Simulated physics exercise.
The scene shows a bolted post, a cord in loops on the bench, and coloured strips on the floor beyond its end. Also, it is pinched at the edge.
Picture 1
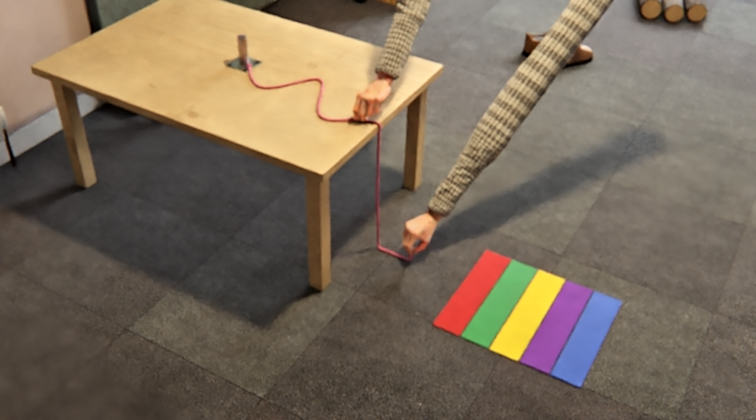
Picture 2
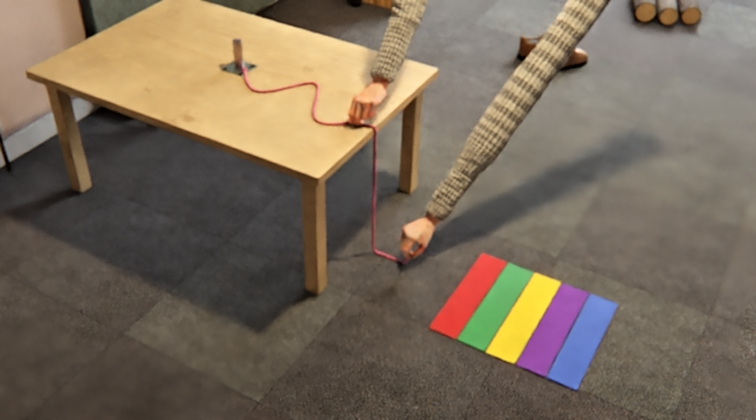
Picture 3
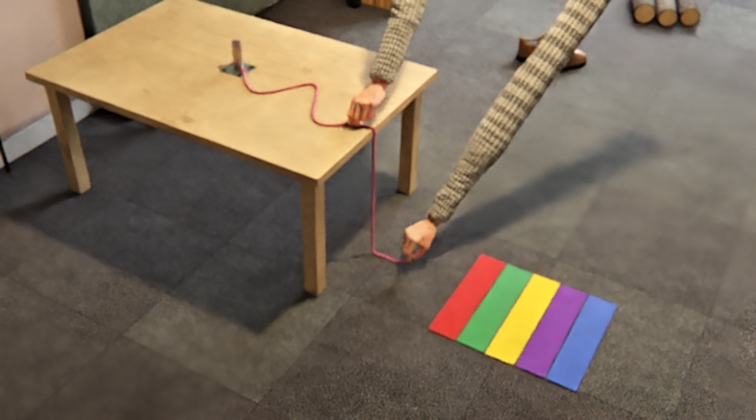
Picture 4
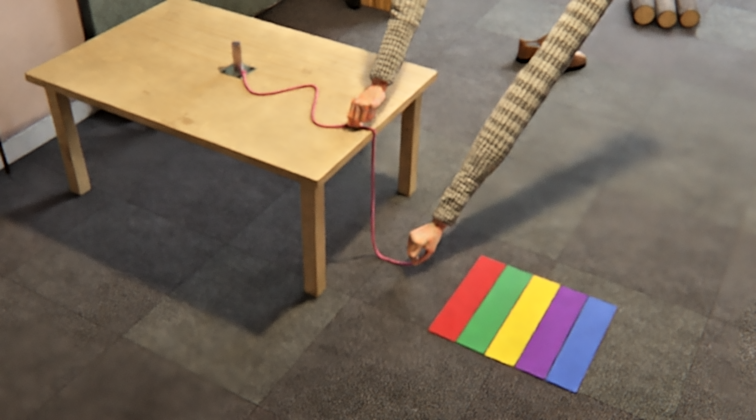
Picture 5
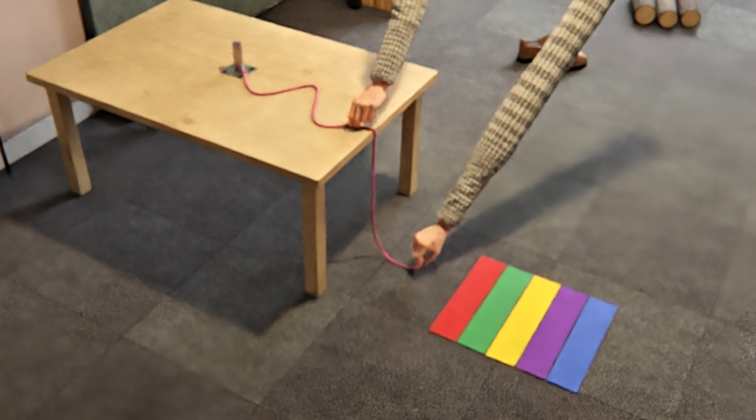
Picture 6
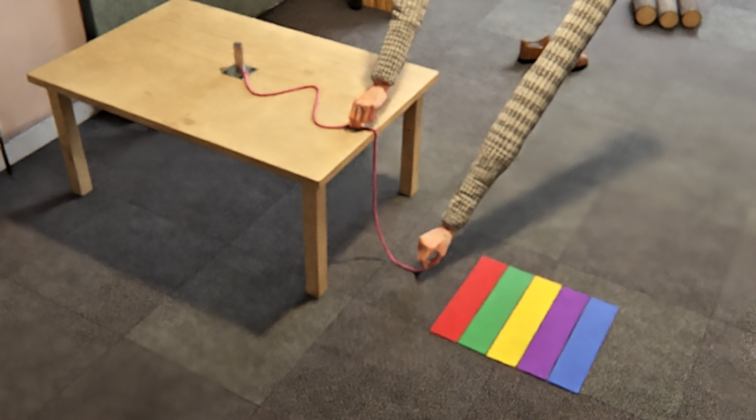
In a room with grey carpet tiles, one hand pinches a red cord at the edge of a wooden table while another holds its hanging end near the floor and shifts it slightly right, toward flat coloured strips.
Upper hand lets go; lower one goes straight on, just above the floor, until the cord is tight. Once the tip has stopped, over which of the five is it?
Over the blue strip.
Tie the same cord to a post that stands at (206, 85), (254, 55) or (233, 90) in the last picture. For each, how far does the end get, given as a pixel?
You'd get roughly (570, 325), (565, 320) and (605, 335), one for each try.
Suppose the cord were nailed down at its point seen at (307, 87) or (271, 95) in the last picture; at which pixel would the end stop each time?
The places are (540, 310) and (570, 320).
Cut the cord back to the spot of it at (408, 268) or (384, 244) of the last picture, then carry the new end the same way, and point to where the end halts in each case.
First (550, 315), then (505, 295).
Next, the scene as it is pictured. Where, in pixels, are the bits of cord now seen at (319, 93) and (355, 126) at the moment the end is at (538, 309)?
Mark one about (335, 114), mark two about (393, 175).
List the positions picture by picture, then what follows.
The first frame shows end (413, 253); red (456, 316); green (484, 327); yellow (513, 339); purple (543, 352); blue (573, 365).
The second frame shows end (410, 257); cord through (249, 85) (305, 84) (314, 114) (370, 126) (374, 186) (373, 238).
The third frame shows end (412, 259).
The fourth frame shows end (417, 262); cord through (248, 88) (304, 86) (313, 116) (369, 129) (373, 188) (373, 241).
The fifth frame shows end (423, 264).
The sixth frame shows end (428, 266); cord through (249, 88) (305, 87) (314, 117) (371, 130) (374, 189) (383, 243).
Early on, end near (538, 309); over yellow.
Midway, end near (567, 321); over purple.
At the end of the slack, end near (586, 328); over blue. It halts on the blue strip.
